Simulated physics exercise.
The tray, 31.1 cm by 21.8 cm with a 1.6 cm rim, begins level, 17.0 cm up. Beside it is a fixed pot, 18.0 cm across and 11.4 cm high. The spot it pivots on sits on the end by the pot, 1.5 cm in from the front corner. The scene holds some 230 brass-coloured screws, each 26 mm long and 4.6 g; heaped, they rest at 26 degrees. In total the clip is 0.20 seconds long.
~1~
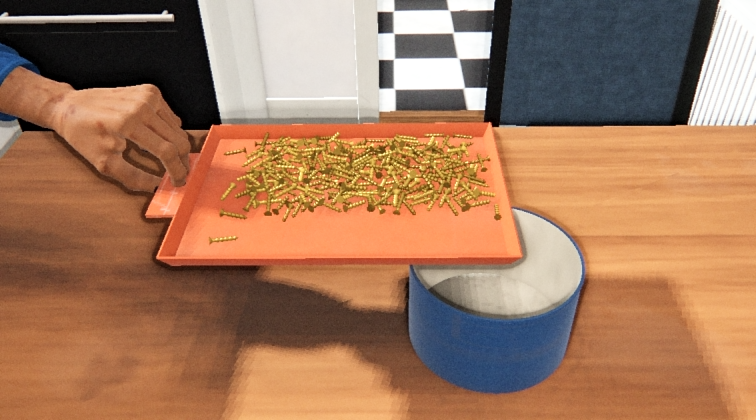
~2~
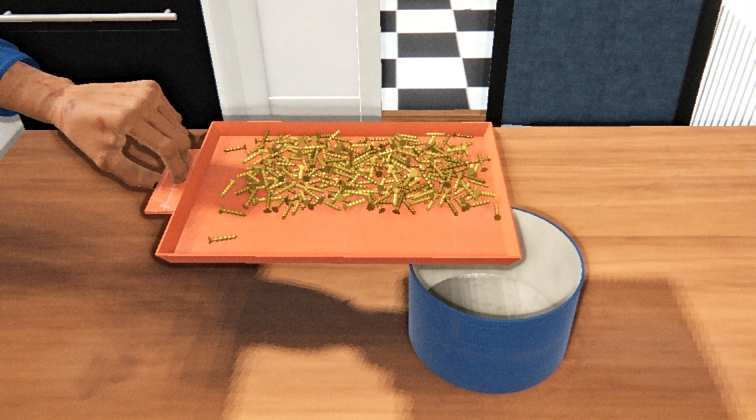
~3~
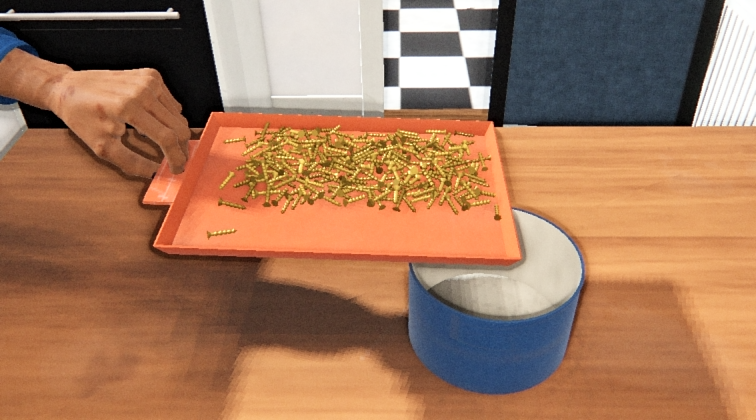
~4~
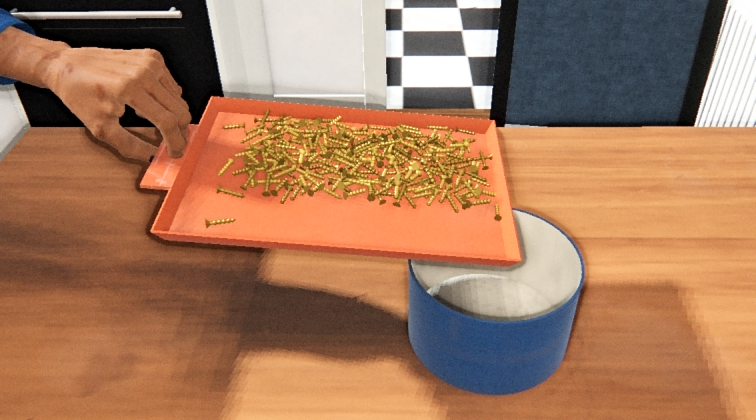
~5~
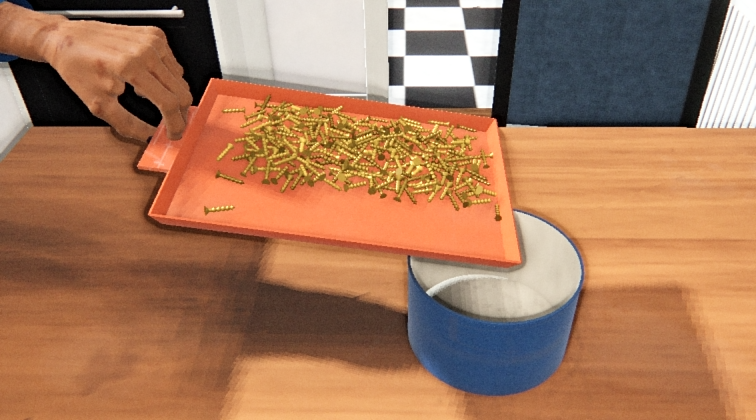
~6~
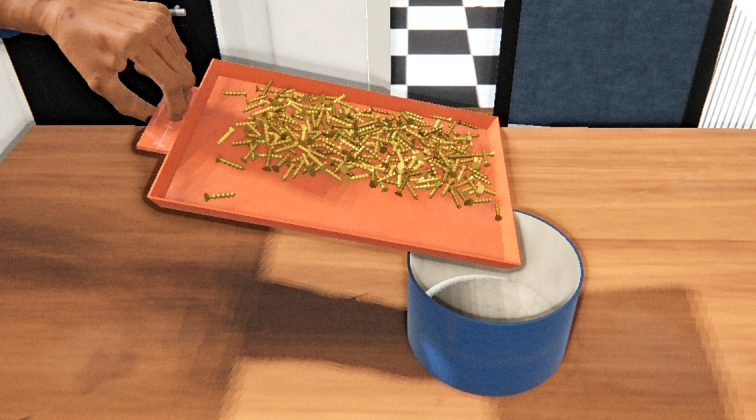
In the video, a hand at the left holds an orange tray of brass-coloured screws beside a blue pot on a wooden surface, then gradually raises the tray's left end, tilting it down toward the right while the screws barely shift.
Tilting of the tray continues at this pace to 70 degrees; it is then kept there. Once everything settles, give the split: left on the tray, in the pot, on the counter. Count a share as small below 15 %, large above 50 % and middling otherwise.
Tray: Small. Pot: Middling. Counter: Large.
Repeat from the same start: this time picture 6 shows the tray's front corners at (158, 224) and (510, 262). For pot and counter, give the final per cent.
You'd end with pot at 0 and counter at 100.
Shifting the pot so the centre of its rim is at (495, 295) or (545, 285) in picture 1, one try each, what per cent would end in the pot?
Estimates: 40 in a hundred and 75 in a hundred.
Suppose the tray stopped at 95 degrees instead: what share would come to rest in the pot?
I'd expect some 35 per cent in the pot.
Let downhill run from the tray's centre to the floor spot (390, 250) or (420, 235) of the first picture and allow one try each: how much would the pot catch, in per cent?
Near 0 and 10 percent, in that order.
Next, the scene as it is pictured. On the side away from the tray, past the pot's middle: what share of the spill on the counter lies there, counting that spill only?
Roughly 100 per cent.
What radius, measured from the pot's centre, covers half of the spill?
Distance: Some 18 cm.
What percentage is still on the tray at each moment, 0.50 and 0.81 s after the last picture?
I'd say roughly 80, then roughly 0.
Then, 0.30 s after the last picture, tilt 41 degrees; the tray holds 100 %, the pot 0 %.
Then, 0.50 s after the last picture, tilt 60 degrees; the tray holds 80 %, the pot 0 %.
Then, 0.81 s after the last picture, tilt 70 degrees; the tray holds 0 %, the pot 35 %.
In the end, tray 0 %, pot 40 %, counter 60 %.
